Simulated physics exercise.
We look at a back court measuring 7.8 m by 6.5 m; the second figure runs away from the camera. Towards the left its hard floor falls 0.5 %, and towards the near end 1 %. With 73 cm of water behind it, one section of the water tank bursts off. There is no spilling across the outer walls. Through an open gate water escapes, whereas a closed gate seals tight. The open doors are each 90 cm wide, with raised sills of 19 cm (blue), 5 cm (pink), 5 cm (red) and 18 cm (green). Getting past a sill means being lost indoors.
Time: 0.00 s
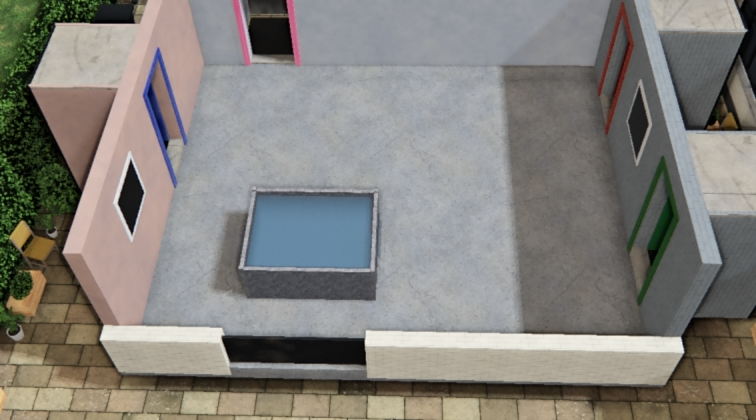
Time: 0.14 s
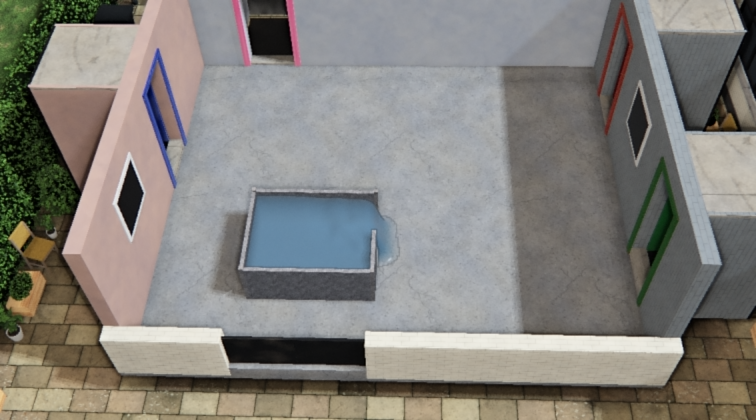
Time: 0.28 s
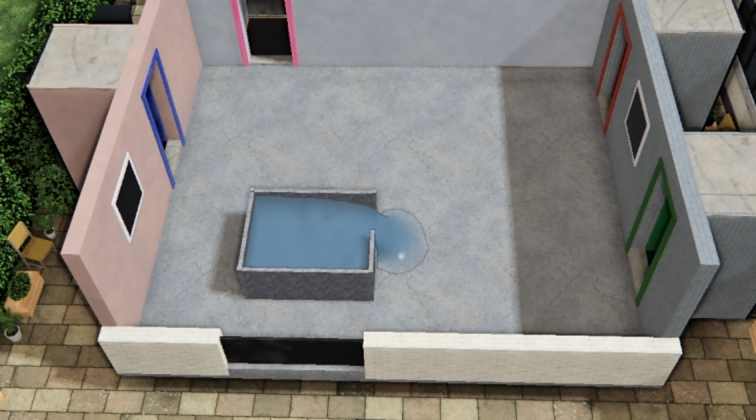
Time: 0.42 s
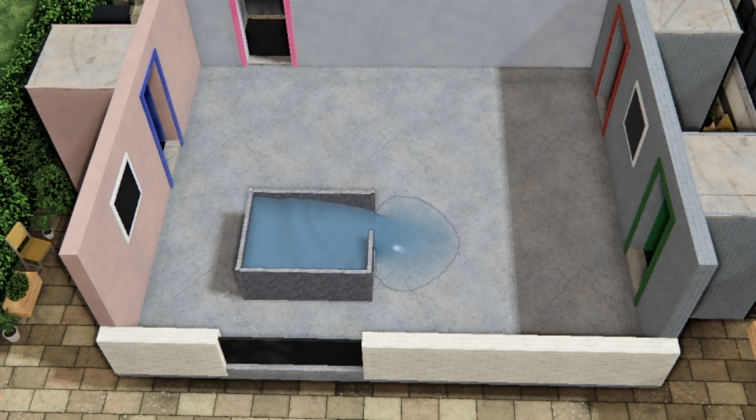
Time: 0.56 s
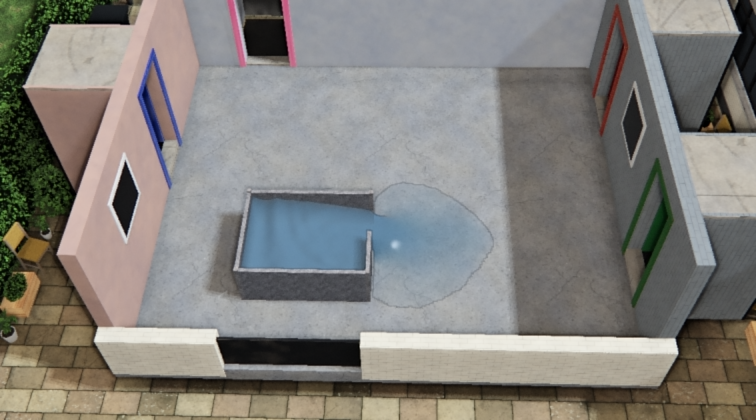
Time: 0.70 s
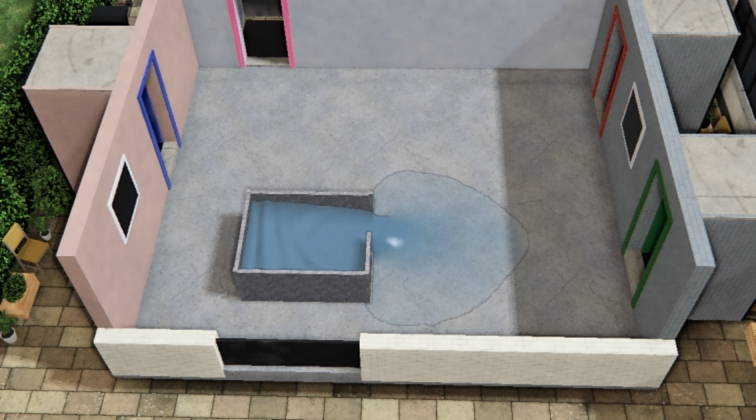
Water fills a grey stone tank in a walled back court with a pale grey floor, seen from high above the near side. A blue-trimmed doorway opens in the pink left wall, a pink one at the back, and red and green ones on the right. Part of the tank's right side gives way, and water pours out rightward, fanning into the shaded floor as the camera drifts very slightly.
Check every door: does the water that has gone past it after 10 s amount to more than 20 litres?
Blue door: It does not. Pink door: It does not. Red door: It does. Green door: It does not.
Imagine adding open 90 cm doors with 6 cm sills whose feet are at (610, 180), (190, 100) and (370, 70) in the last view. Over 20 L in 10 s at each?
Door 1: Higher; door 2: Lower; door 3: Lower.
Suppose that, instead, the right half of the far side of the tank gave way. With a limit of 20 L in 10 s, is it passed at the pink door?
Relative to that limit, pink ends up on the high side.
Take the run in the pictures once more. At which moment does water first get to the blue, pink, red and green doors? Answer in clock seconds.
Arrival: Blue not in the 10 s, pink 8.0 s, red 2.2 s, green 1.3 s.
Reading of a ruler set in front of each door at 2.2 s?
Depths in centimetres - blue: 0, pink: 0, red: 4, green: 21.
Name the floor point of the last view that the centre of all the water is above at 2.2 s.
It lies at roughly (405, 247) in pixels.
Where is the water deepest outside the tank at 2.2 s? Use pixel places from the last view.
Near (638, 363).
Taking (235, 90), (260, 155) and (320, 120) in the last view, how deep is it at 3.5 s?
0, 0 and 0 cm.
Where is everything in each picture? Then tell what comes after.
In the first picture, still water, 73 cm deep, in the water tank at (311, 231).
In the second picture, the front is at (389, 221), 0.5 m from the gap at (374, 230); 0.2 m2 of floor is under water; 73 cm left at the back of the water tank.
In the third picture, the front is at (422, 250), 0.9 m from the gap at (373, 233); 0.8 m2 of floor is under water; 73 cm left at the back of the water tank.
In the fourth picture, the front is at (453, 236), 1.4 m from the gap at (371, 234); 1.8 m2 of floor is under water; 73 cm left at the back of the water tank.
In the fifth picture, water pours out at (369, 234) and has run 2.0 m, to (486, 234); typically 5 cm deep outside, 69 cm at the water tank's back.
In the sixth picture, water pours out at (369, 235) and has run 2.6 m, to (521, 230); typically 4 cm deep outside, 62 cm at the water tank's back.
After 1.4 s water covers 30 % of the floor and is deepest (36 cm) near (379, 243); blue door not reached, pink door not reached, red door not reached, green door 6 cm at the sill, 0 L in.
After 2.2 s water covers 40 % of the floor and is deepest (32 cm) near (638, 363); blue door not reached, pink door not reached, red door not reached, green door 21 cm at the sill, 0 L in.
After 3.5 s water covers 45 % of the floor and is deepest (20 cm) near (379, 243); blue door not reached, pink door not reached, red door 9 cm at the sill, 16 L in, green door 15 cm at the sill, 3 L in.
After 6.0 s water covers 55 % of the floor and is deepest (12 cm) near (379, 243); blue door not reached, pink door not reached, red door 9 cm at the sill, 27 L in, green door 9 cm at the sill, 3 L in.
After 10.0 s water covers 90 % of the floor and is deepest (10 cm) near (130, 354); blue door not reached, pink door 1 cm at the sill, 0 L in, red door 5 cm at the sill, 43 L in, green door 6 cm at the sill, 3 L in.
